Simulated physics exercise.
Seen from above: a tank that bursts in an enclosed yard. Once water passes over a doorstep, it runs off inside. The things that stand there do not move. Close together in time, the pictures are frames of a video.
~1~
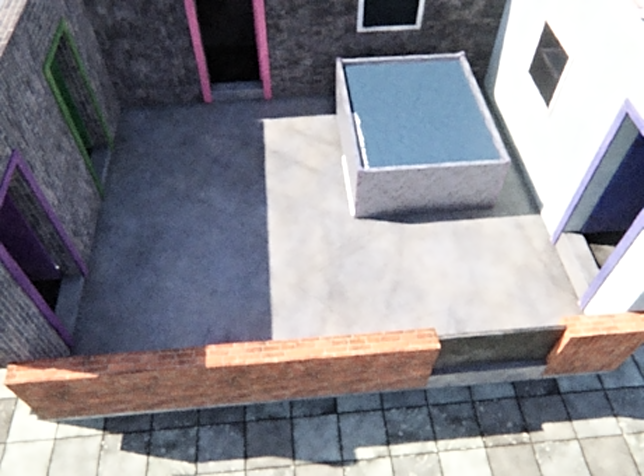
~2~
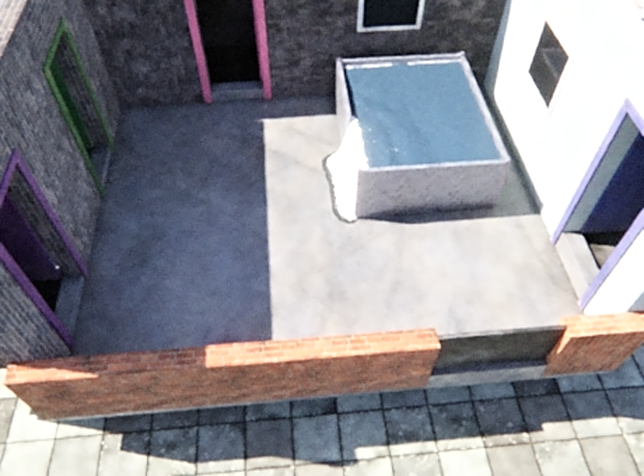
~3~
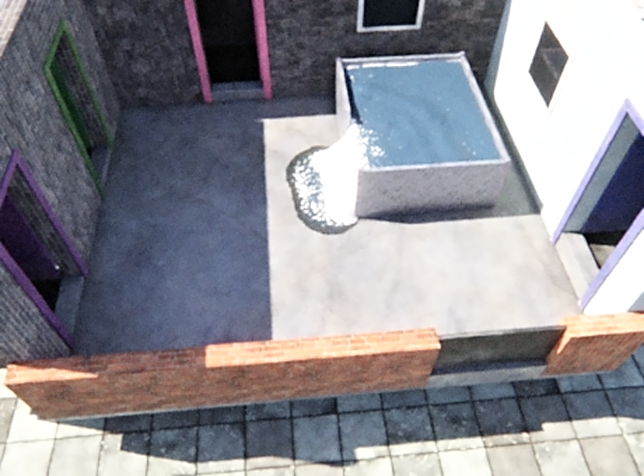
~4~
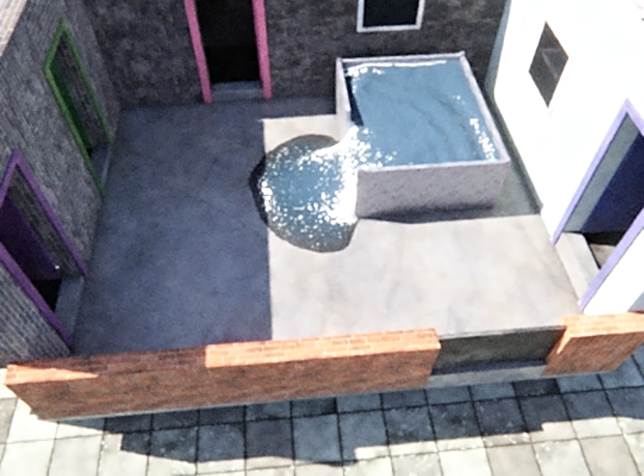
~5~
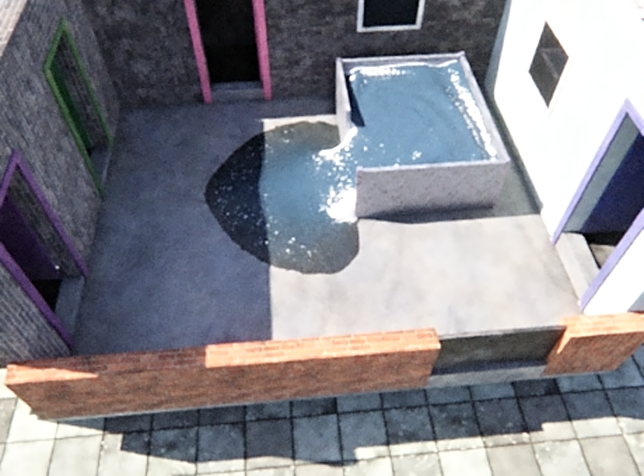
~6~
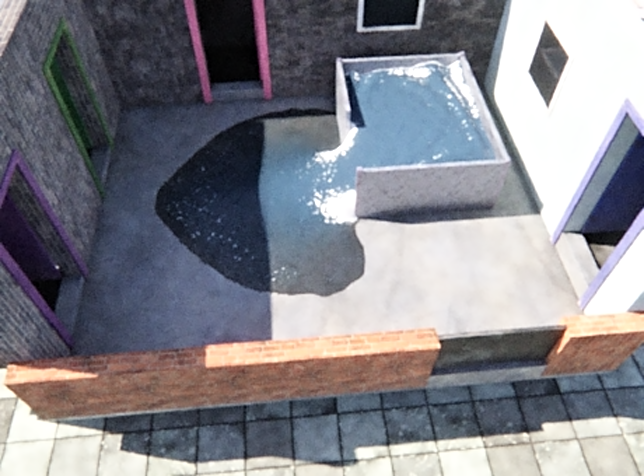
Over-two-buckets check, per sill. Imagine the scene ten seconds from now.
Pink door: Within two, blue door: Within two, purple door: Over, green door: Over.
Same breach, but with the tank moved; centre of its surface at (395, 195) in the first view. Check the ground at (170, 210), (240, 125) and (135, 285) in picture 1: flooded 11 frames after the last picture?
Soaked, parched, soaked.
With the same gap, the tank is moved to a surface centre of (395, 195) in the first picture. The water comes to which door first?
My answer: The one in purple.
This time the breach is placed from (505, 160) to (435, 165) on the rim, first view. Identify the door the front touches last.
The pink door.
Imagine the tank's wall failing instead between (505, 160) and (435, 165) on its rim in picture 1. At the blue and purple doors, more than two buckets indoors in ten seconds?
Put simply, the blue door overflows; the purple door overflows.
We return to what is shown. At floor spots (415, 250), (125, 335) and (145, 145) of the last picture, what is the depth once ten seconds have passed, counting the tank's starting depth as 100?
First spot roughly 6 %, second 18 %, third 14 %.
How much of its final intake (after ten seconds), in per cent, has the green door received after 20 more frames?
Some 65 per cent.
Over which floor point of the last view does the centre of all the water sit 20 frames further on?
I reckon somewhere around (277, 194).
A moment on, water covers 55 % of the floor; the pink door wet at the sill, nothing in, the blue door not reached, the purple door wet at the sill, nothing in, the green door under two buckets in.
Next, water covers 60 % of the floor; the pink door wet at the sill, nothing in, the blue door not reached, the purple door over two buckets in, the green door far over two buckets in.
Then, water covers 60 % of the floor; the pink door wet at the sill, nothing in, the blue door not reached, the purple door far over two buckets in, the green door far over two buckets in.
Later, water covers 90 % of the floor; the pink door wet at the sill, nothing in, the blue door not reached, the purple door far over two buckets in, the green door far over two buckets in.
In the end, water covers 95 % of the floor; the pink door wet at the sill, nothing in, the blue door wet at the sill, nothing in, the purple door far over two buckets in, the green door far over two buckets in.
